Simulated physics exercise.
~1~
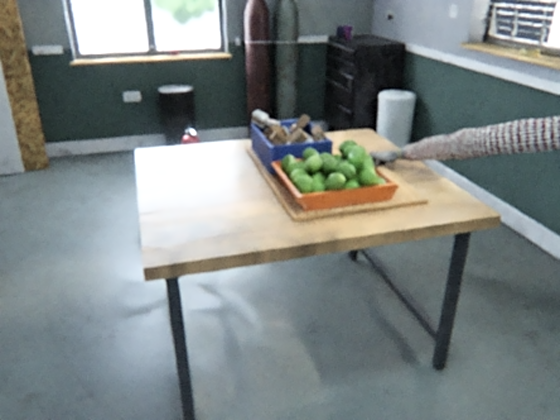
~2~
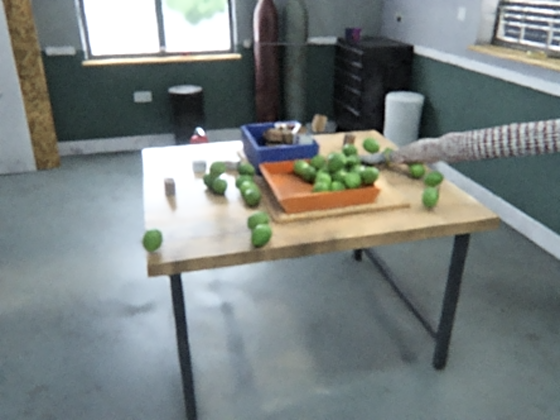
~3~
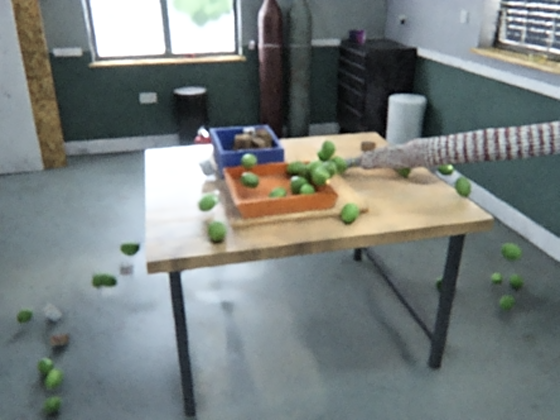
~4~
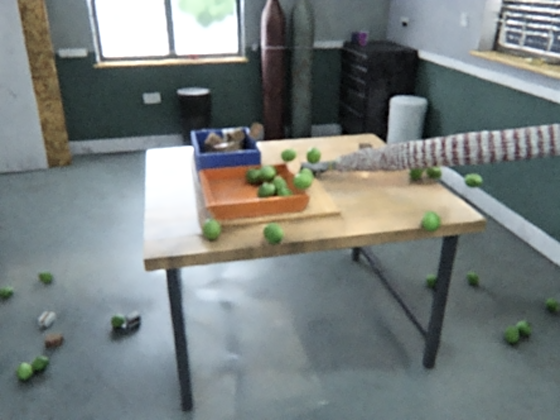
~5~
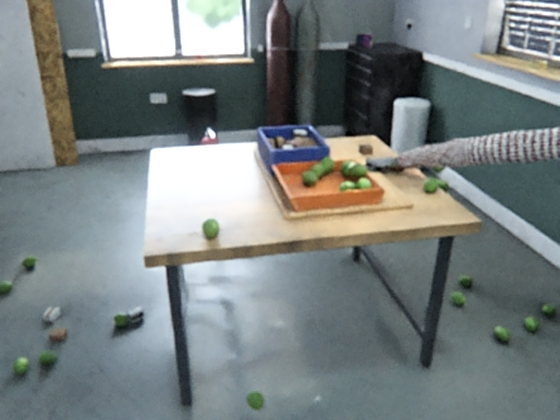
Limes spill from an orange tub across the table and floor as an arm slides the board left, then right.
